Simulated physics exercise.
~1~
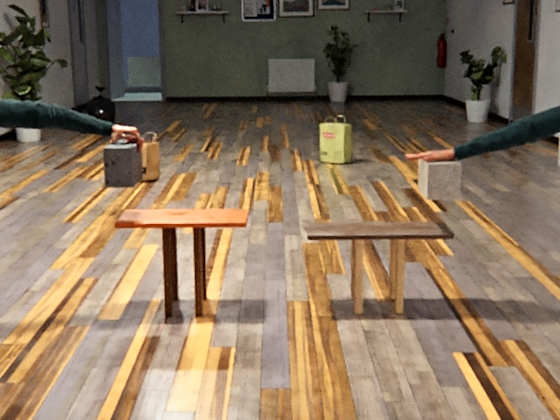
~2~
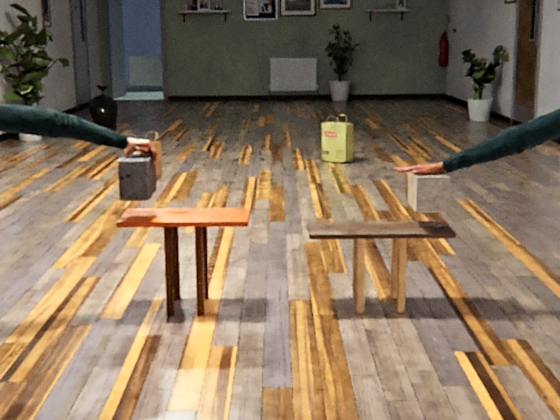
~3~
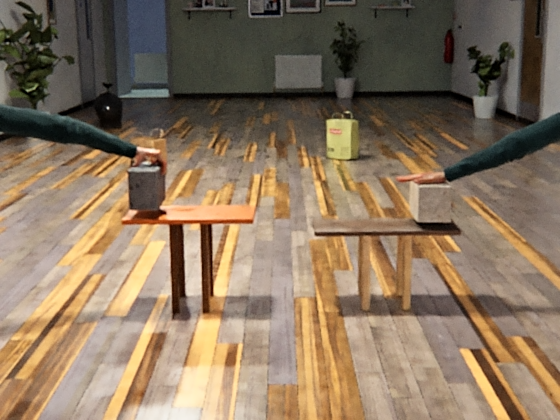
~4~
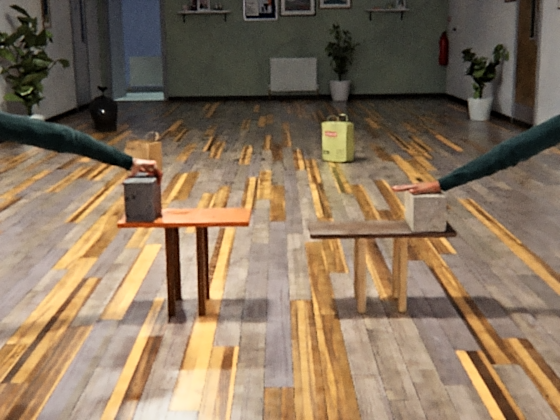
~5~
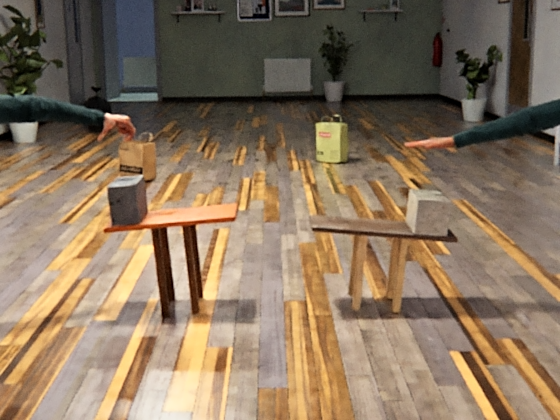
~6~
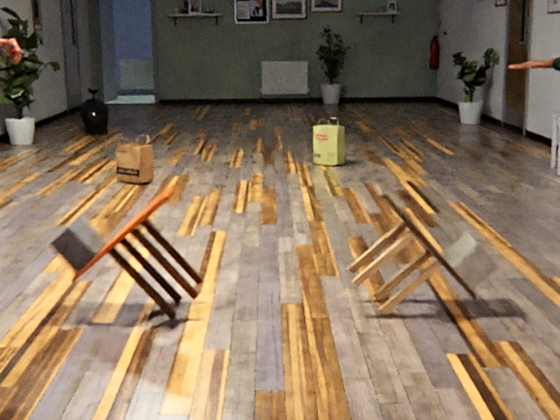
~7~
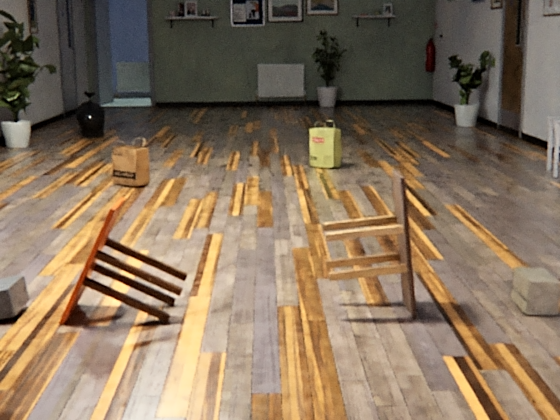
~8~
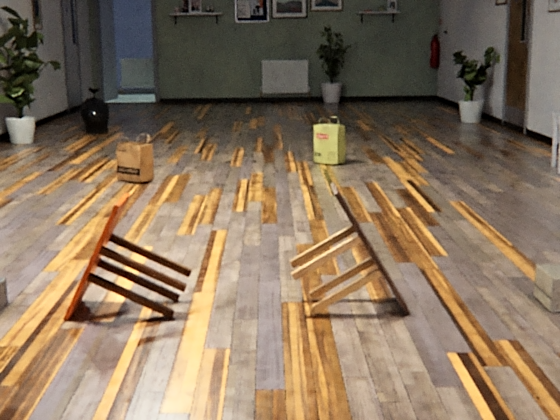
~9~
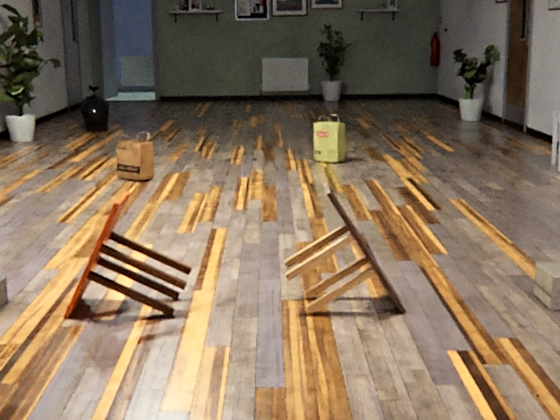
On a wooden floor, hands set gray blocks on two small tables, which both topple over.
